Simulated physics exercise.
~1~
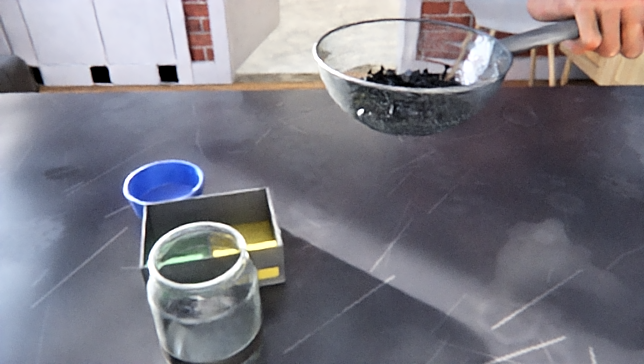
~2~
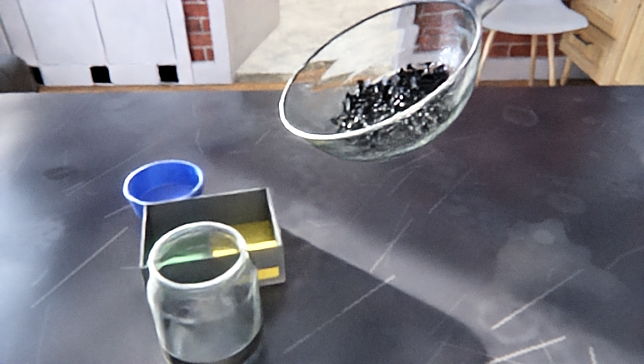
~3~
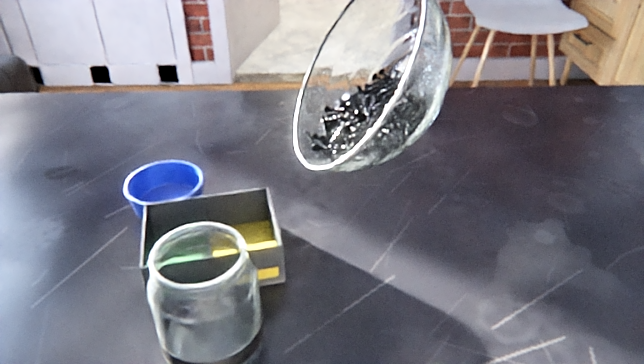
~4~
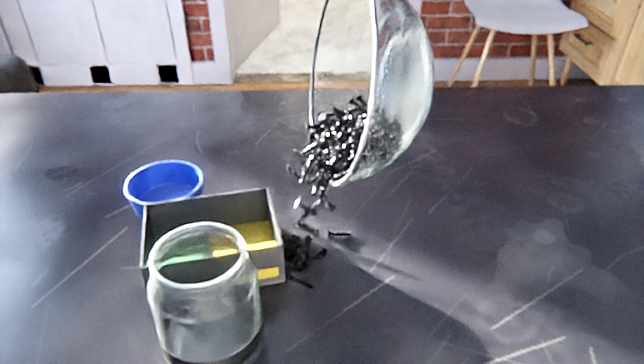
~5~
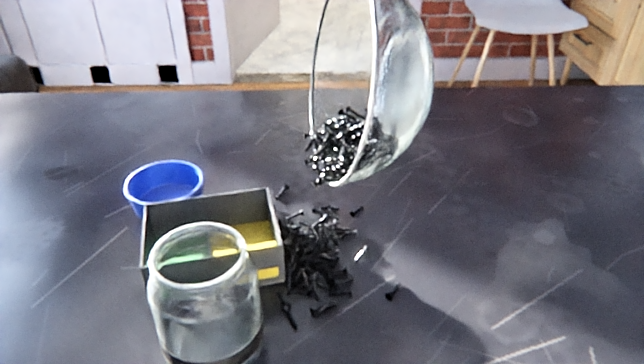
The footage shows a hand holding a glass bowl of small black screws above a dark table and tipping it leftward until it lies on its side, spilling many onto the table beside a divided tin, a jar and a blue dish, while the rest stay in the bowl.
